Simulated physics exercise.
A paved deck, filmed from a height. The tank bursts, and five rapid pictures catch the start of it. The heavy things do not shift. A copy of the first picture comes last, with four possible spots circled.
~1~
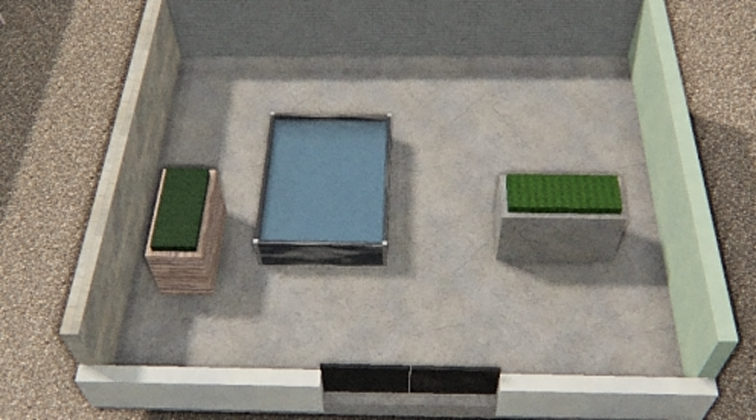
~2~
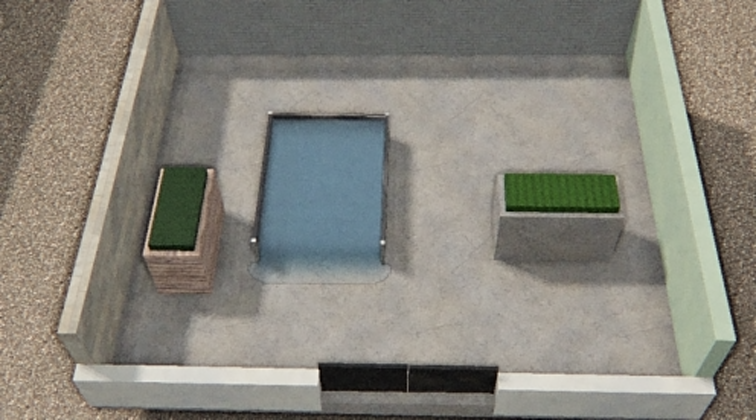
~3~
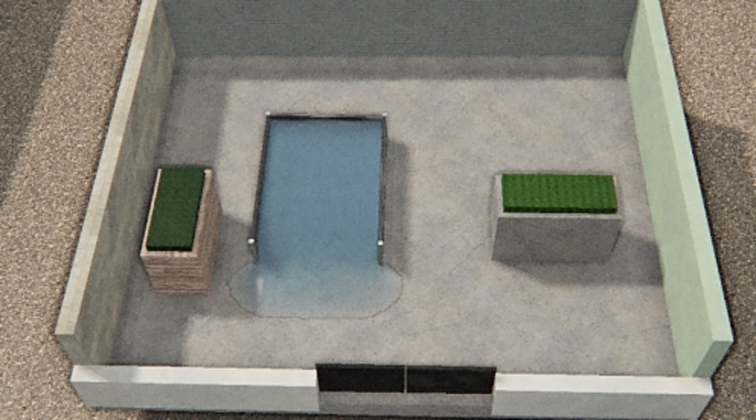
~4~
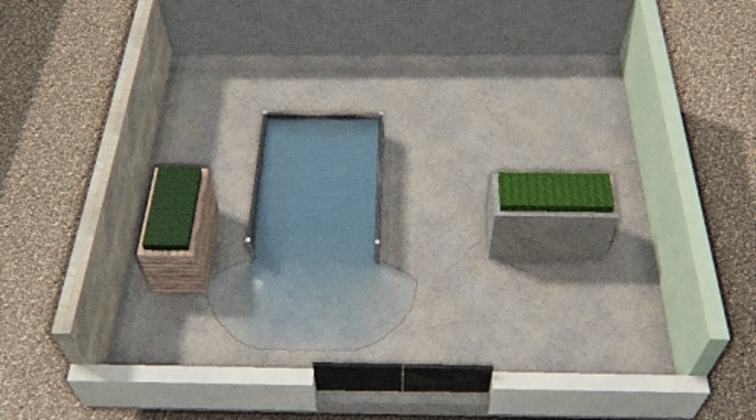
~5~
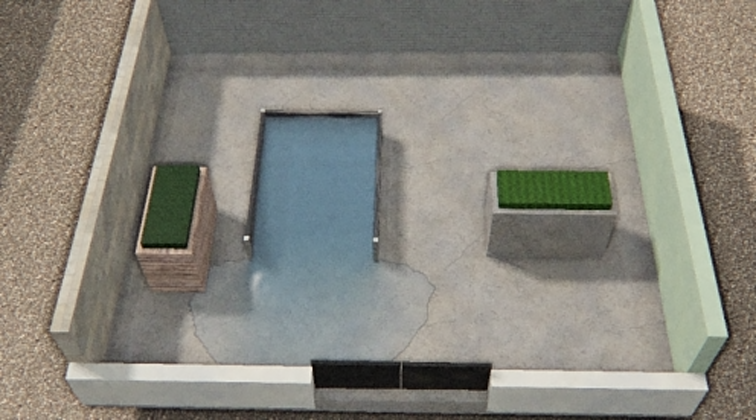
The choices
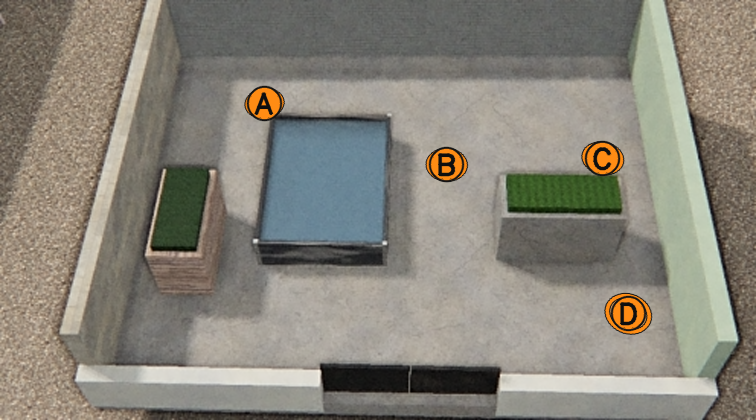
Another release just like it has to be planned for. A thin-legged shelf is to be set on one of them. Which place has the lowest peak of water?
C beats the others.
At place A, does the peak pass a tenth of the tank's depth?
Yes, clearly.
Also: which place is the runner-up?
It is B.
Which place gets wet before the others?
That would be D.
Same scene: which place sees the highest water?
The answer is D.
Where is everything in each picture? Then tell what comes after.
The first frame shows tank full, its middle at (326, 179); shut gate at (410, 377).
In the second frame, 2 % of the ground under water, visible out to (254, 265).
In the third frame, 5 % of the ground under water, visible out to (239, 296).
In the fourth frame, 8 % of the ground under water, visible out to (247, 338).
In the fifth frame, 13 % of the ground under water, visible out to (225, 336).
In orange, A at (264, 103); B at (446, 164); C at (602, 158); D at (628, 313).
Choosing A, the water peaks at about 23 % of the depth that stood in the tank.
Choosing B, the water peaks at about 13 % of the depth that stood in the tank.
Choosing C, the water peaks at about 6 % of the depth that stood in the tank.
Choosing D, the water peaks at about 33 % of the depth that stood in the tank.
